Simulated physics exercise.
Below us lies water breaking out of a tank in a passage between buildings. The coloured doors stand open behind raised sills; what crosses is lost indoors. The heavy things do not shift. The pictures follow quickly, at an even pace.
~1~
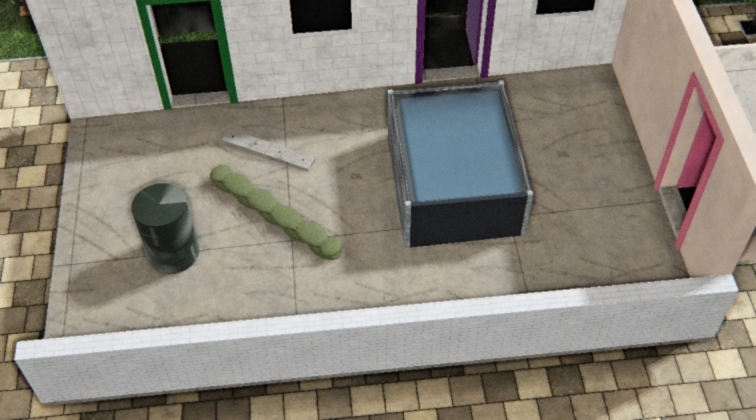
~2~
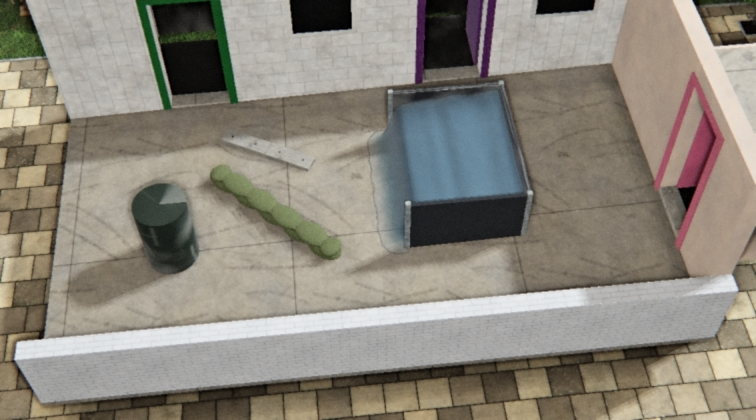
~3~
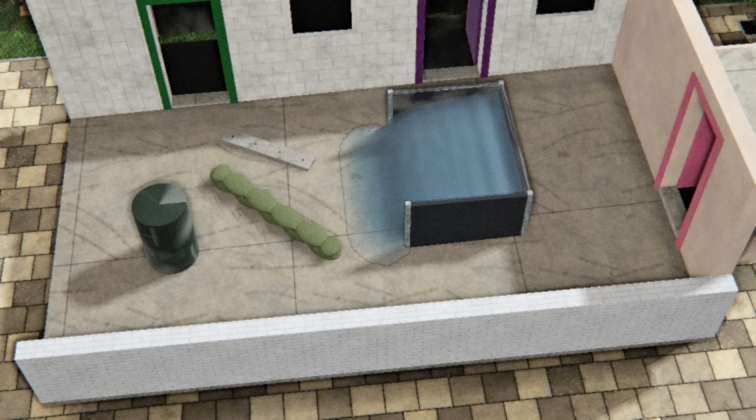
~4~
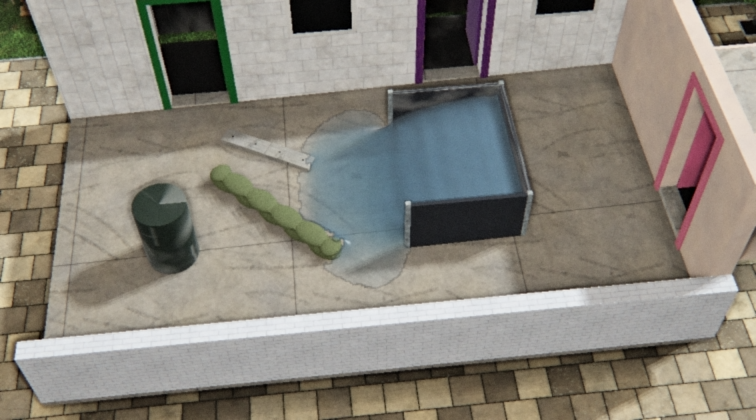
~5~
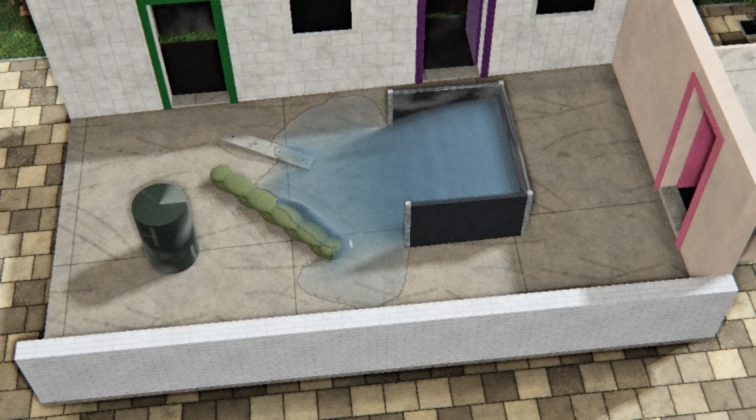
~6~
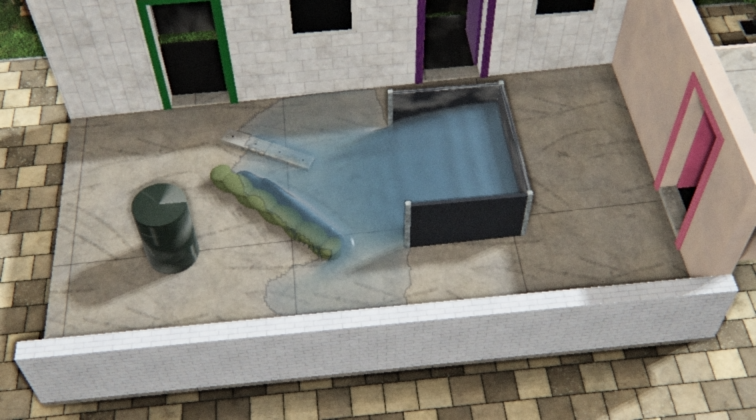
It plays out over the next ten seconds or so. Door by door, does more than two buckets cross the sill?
One by one: The green door floods; the purple door holds within the limit; the pink door holds within the limit.
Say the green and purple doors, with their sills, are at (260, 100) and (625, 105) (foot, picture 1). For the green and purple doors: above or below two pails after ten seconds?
Then: Green passes that mark; purple holds.
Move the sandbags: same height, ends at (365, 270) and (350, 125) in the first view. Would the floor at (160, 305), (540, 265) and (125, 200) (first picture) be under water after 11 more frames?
In turn: Wet, free of water, flooded.
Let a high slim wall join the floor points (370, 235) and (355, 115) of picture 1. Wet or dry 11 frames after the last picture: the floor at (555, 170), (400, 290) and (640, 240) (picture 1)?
One after the other: Dry, awash, free of water.
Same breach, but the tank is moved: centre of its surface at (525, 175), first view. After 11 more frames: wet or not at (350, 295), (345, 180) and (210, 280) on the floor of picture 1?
As listed: Covered, under water, flooded.
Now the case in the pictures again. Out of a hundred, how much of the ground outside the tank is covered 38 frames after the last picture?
Close to 55 %.
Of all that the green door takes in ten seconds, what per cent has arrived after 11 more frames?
Close to 40 %.
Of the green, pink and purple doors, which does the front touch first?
The one in green.
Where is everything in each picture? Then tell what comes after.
The first picture shows the open tank at (457, 145) is whole and still.
In the second picture, water pours out at (401, 176) and has run to (387, 132).
In the third picture, water pours out at (401, 177) and has run to (366, 128).
In the fourth picture, water pours out at (400, 178) and has run to (333, 123).
In the fifth picture, water pours out at (400, 179) and has run to (278, 141).
In the sixth picture, water pours out at (400, 179) and has run to (245, 132).
A moment on, water covers 45 % of the floor; the green door under two buckets in, the purple door not reached, the pink door not reached.
Next, water covers 55 % of the floor; the green door far over two buckets in, the purple door not reached, the pink door not reached.
Then, water covers 50 % of the floor; the green door far over two buckets in, the purple door not reached, the pink door not reached.
Later, water covers 55 % of the floor; the green door far over two buckets in, the purple door wet at the sill, nothing in, the pink door not reached.
In the end, water covers 40 % of the floor; the green door far over two buckets in, the purple door wet at the sill, nothing in, the pink door not reached.
